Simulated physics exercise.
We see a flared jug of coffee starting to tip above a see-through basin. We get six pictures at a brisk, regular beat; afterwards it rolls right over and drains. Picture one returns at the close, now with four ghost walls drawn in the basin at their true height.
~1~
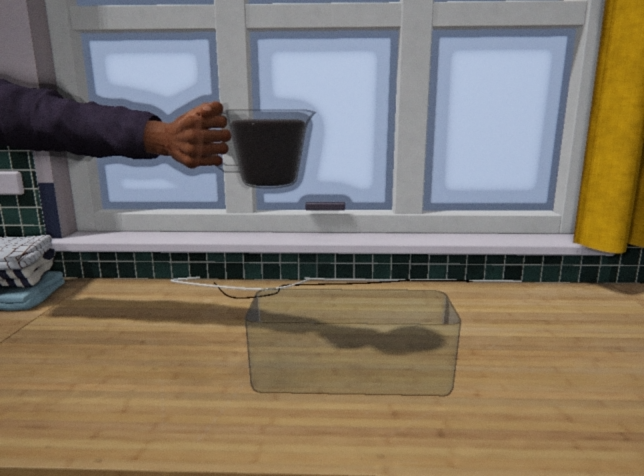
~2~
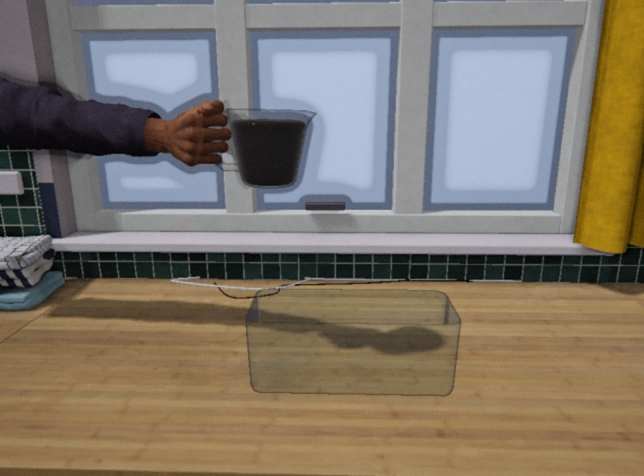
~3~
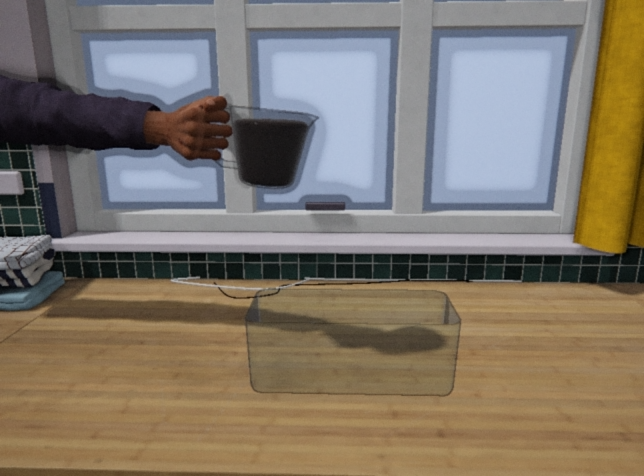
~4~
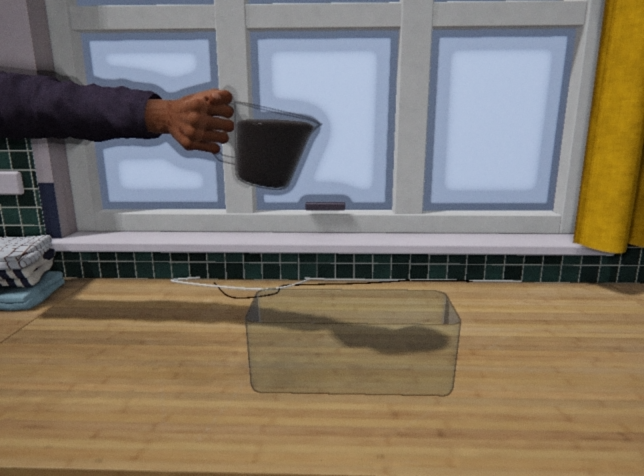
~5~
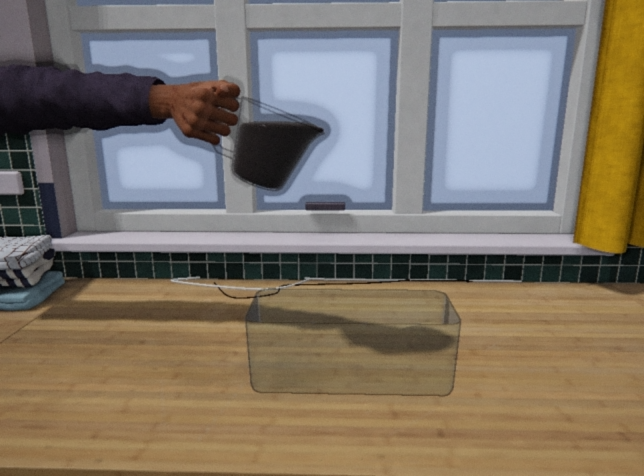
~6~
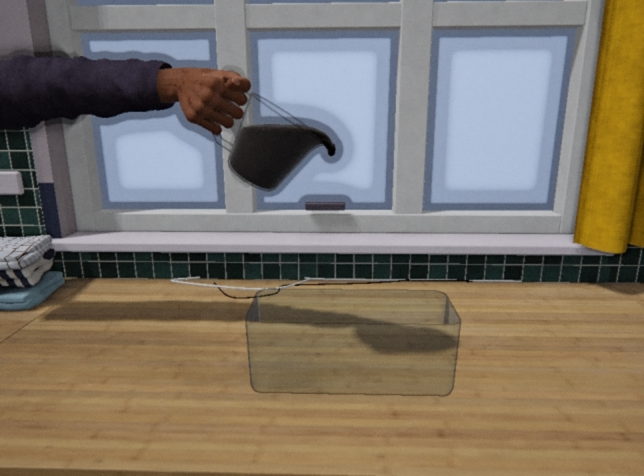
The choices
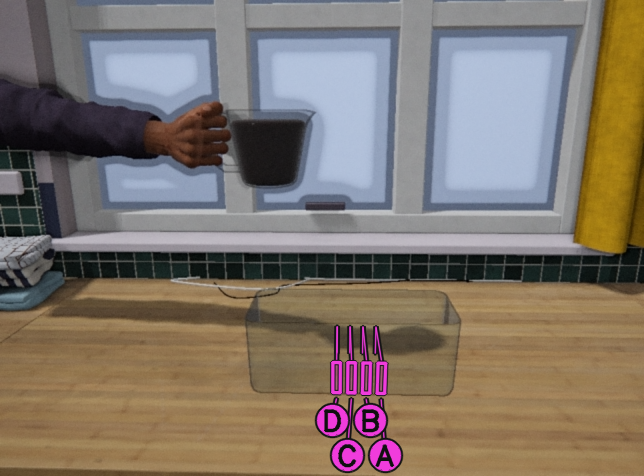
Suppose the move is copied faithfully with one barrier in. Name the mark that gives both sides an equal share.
A is best.
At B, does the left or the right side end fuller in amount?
More ends on the right.
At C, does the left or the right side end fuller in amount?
The right side.
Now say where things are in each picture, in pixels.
Upright, lip at (315, 112); basin from (251, 389) to (453, 392); nothing has left yet.
Upright, lip at (316, 113); nothing has left yet.
Tipped about 6°, lip at (318, 117); nothing has left yet.
Tipped about 13°, lip at (321, 124); nothing has left yet.
Tipped about 22°, lip at (324, 133); nothing has left yet.
Tipped about 33°, lip at (326, 143); coffee is over the lip, down to (332, 153).
On the marked copy, A at (381, 399); B at (366, 399); C at (351, 398); D at (336, 398).
If A is chosen, about 50 % ends left of the wall and 48 % right of it.
If B is chosen, about 11 % ends left of the wall and 88 % right of it.
If C is chosen, about 4 % ends left of the wall and 93 % right of it.
If D is chosen, about 4 % ends left of the wall and 93 % right of it; 3 % is lost outside.
